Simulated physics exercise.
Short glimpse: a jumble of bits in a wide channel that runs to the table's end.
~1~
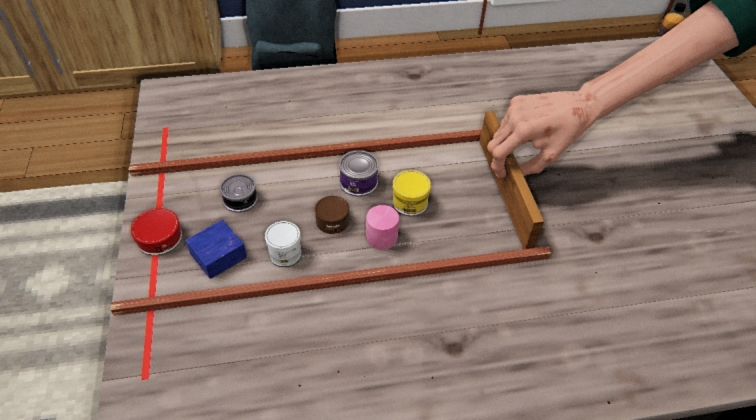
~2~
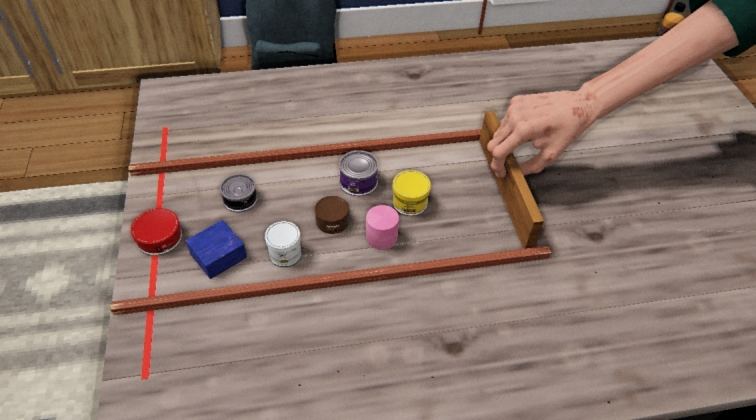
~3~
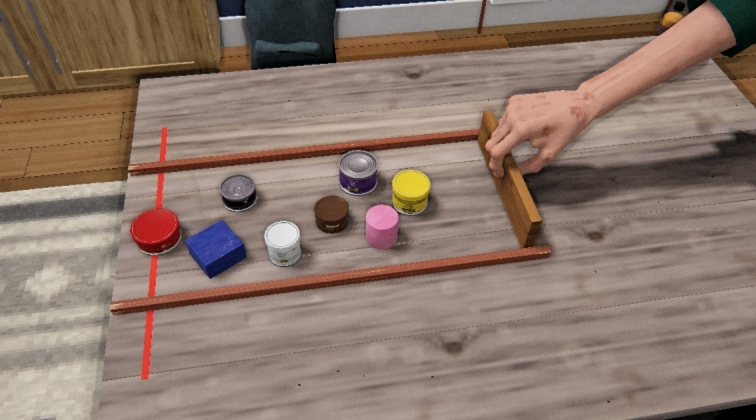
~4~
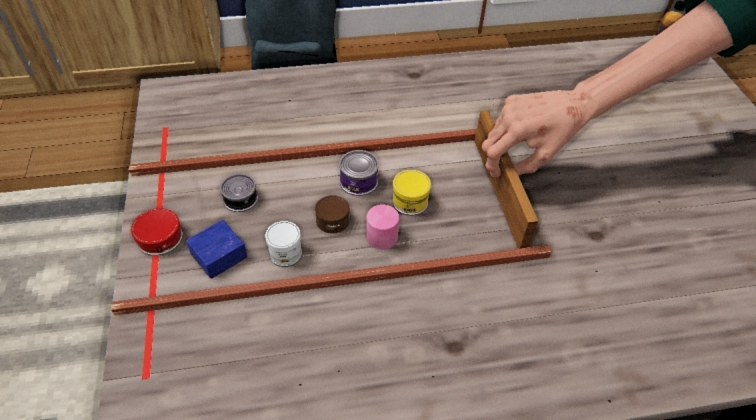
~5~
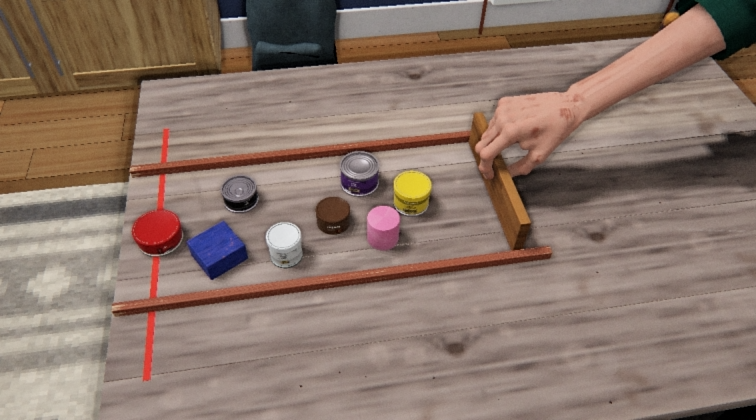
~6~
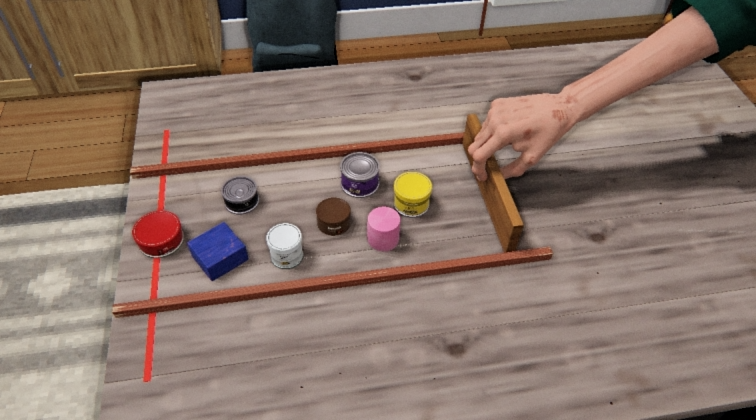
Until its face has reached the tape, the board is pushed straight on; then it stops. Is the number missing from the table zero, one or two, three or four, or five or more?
The table loses three, maybe four.
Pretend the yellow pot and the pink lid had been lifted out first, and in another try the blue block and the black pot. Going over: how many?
Result: 3 in the first case, with 2 in the second.
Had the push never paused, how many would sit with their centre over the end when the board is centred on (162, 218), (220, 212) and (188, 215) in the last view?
The numbers past the end are 4, 0 and 1.
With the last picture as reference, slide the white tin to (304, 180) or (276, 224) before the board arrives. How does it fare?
Placed there, the white tin ends up gone, and in the other spot it ends up gone.
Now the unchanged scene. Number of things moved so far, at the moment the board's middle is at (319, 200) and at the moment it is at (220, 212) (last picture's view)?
First 5, then 8.
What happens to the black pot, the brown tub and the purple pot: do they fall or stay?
So the black pot falls away, then the brown tub falls away, and finally the purple pot remains aboard.
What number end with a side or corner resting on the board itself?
It touches 4.
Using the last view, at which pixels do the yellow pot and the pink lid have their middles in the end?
Middles: Around (137, 218) and around (136, 255).
Soon after, none off yet; red pot at rest near (159, 234); blue block at rest near (218, 251); black pot at rest near (240, 195).
Then, none off yet; red pot moved a little near (138, 233); blue block moved about its own width near (148, 270); black pot moved well along near (164, 204).
By the end, the number that fall off is three or four; fallen, brown tub, black pot, blue block and red pot.
